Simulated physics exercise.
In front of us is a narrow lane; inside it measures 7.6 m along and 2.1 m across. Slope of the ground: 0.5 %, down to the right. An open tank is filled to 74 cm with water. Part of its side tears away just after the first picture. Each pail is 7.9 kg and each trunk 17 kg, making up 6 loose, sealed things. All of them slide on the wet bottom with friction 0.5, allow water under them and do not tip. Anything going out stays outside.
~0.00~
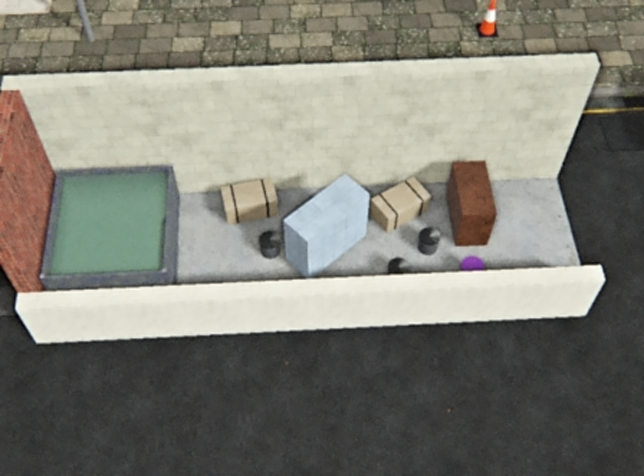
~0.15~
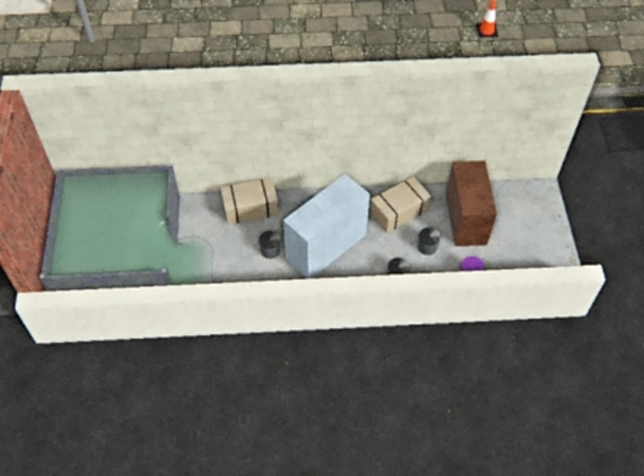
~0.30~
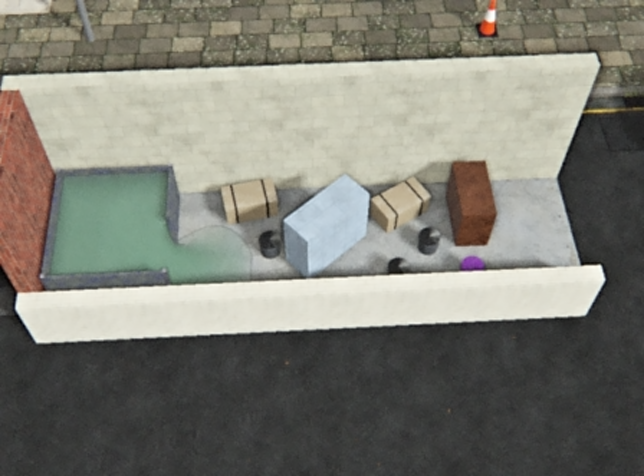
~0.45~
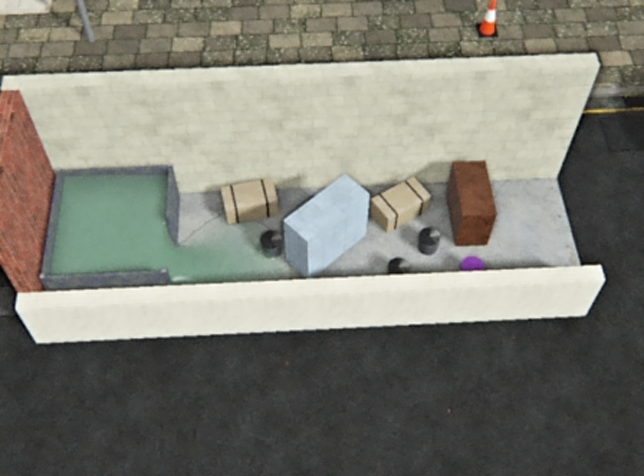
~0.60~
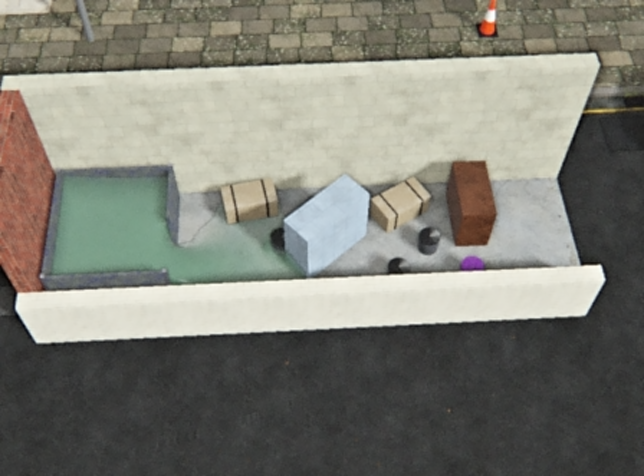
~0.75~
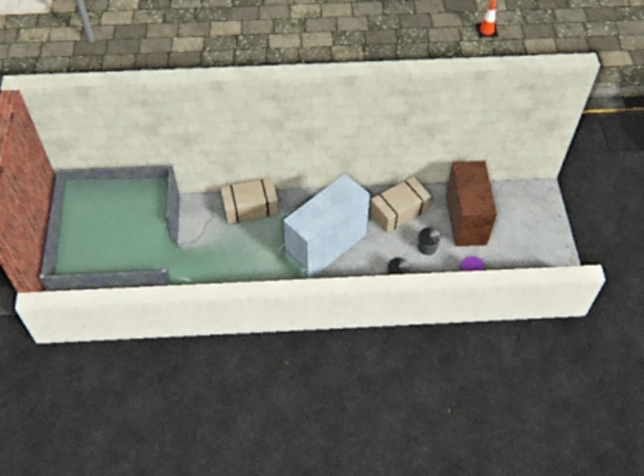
Green water pours from a broken tank and spreads right, shifting one dark pail behind a large pale block.
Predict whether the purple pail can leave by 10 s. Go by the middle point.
Purple pail exits.
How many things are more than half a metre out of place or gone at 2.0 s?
By my tally, 3.
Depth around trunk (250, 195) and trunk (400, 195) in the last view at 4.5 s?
Around 8 cm and 19 cm.
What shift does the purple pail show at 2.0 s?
By then it has shifted roughly 60 cm.
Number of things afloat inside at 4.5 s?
At that point I count 3.
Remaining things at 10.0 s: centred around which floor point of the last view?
Around (331, 223).
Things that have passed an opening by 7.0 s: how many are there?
My tally comes to 3.
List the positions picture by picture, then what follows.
The first picture shows the purple pail at (473, 265), on the bottom; 2.8 m2 under water; 0 of 6 have shifted.
The second picture shows the purple pail at (473, 265), on the bottom; water covers 3.4 m2; 0 of 6 have shifted.
The third picture shows the purple pail at (473, 265), on the bottom; 4.2 m2 under water; 0 of 6 have shifted.
The fourth picture shows the purple pail at (473, 265) rests on the ground; water covers 5.0 m2; 0 of 6 have shifted.
The fifth picture shows the purple pail at (473, 265), on the bottom; 5.5 m2 under water; 1 of 6 have shifted.
The sixth picture shows the purple pail at (473, 265), on the bottom; 6.0 m2 under water; 1 of 6 have shifted.
After 2.0 s the purple pail is near (512, 248), 0.7 m from its start, aground; 0 of 6 are out; 4 afloat.
After 4.5 s the purple pail has gone out; 2 of 6 are out; 3 afloat.
After 7.0 s the purple pail has gone out; 3 of 6 are out; 1 afloat.
After 10.0 s the purple pail has gone out; 4 of 6 are out; 1 afloat.
